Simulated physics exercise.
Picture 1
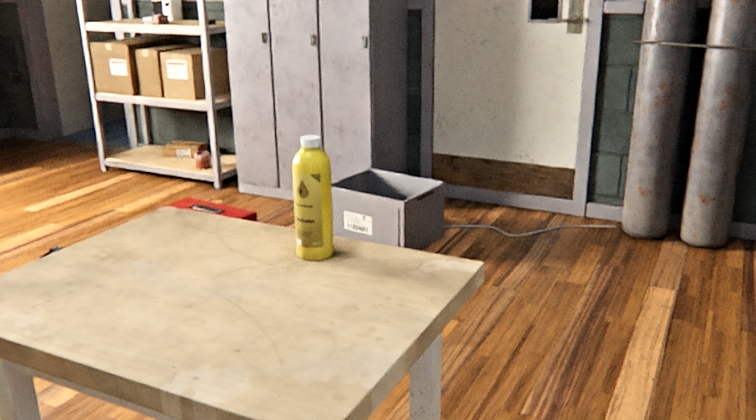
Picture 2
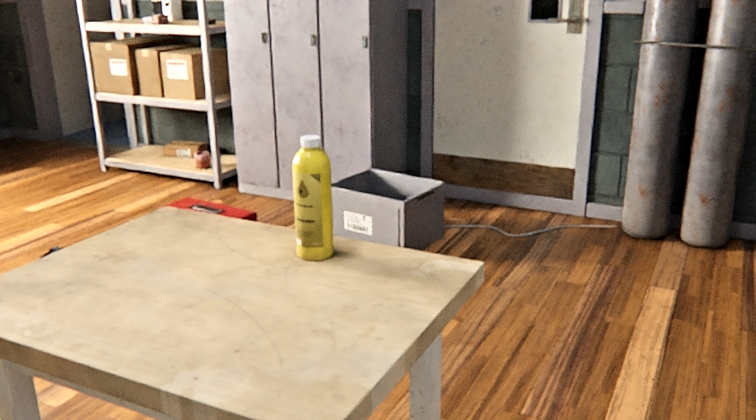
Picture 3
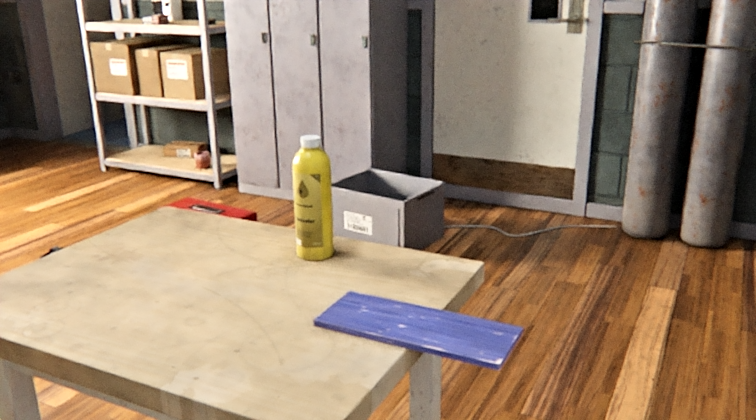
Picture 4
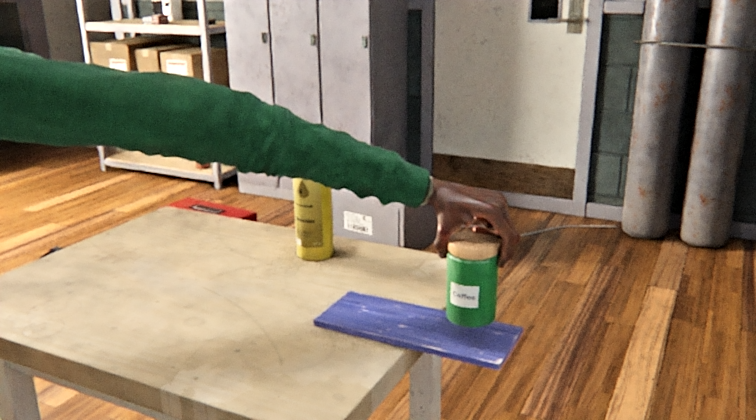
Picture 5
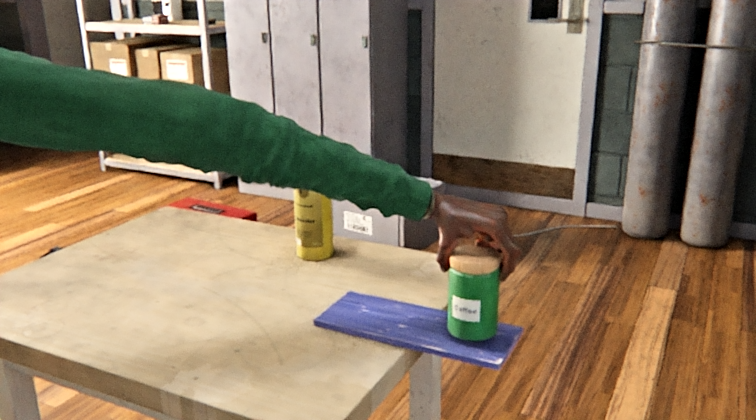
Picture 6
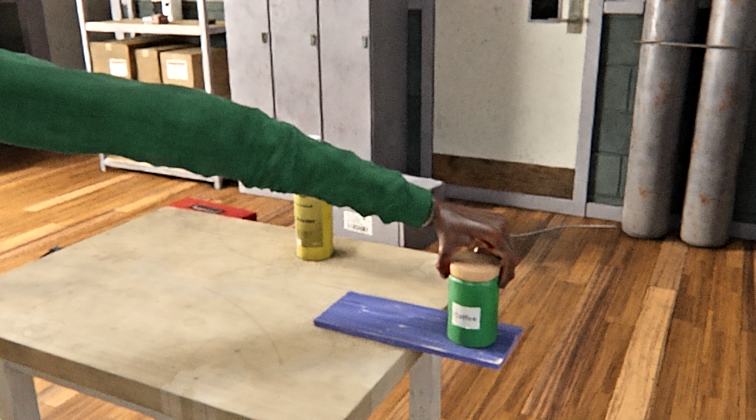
At the start, a yellow bottle stands on a pale table in a room with lockers and shelves. A blue board then appears, jutting past the table's right edge. A green-sleeved arm reaches in from the left, lowers a green jar onto the board's overhanging part, and keeps its hand on the lid.
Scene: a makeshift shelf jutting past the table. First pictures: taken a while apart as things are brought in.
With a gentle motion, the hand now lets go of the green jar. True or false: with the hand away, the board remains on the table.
False, it comes off.
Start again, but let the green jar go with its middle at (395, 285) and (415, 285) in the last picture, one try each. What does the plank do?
So, first go it stays in place, second go it stays in place.
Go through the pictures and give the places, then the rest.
In the first picture, the last thing is not in view yet; yellow bottle (313, 197).
In the second picture, the last thing is not in view yet; yellow bottle (313, 197).
In the third picture, the last thing is not in view yet; yellow bottle (313, 197).
In the fourth picture, on its way; green jar (472, 279); yellow bottle (313, 197).
In the fifth picture, on its way; green jar (474, 292).
In the sixth picture, in place under the hand; green jar (474, 299).
Then, 0.50 s after the last picture, green jar and blue plank now down on the floor or falling.
Then, 0.60 s after the last picture, things are still on the move.
By the end, down on the floor or falling, green jar and blue plank; yellow bottle in place. The plank comes down.
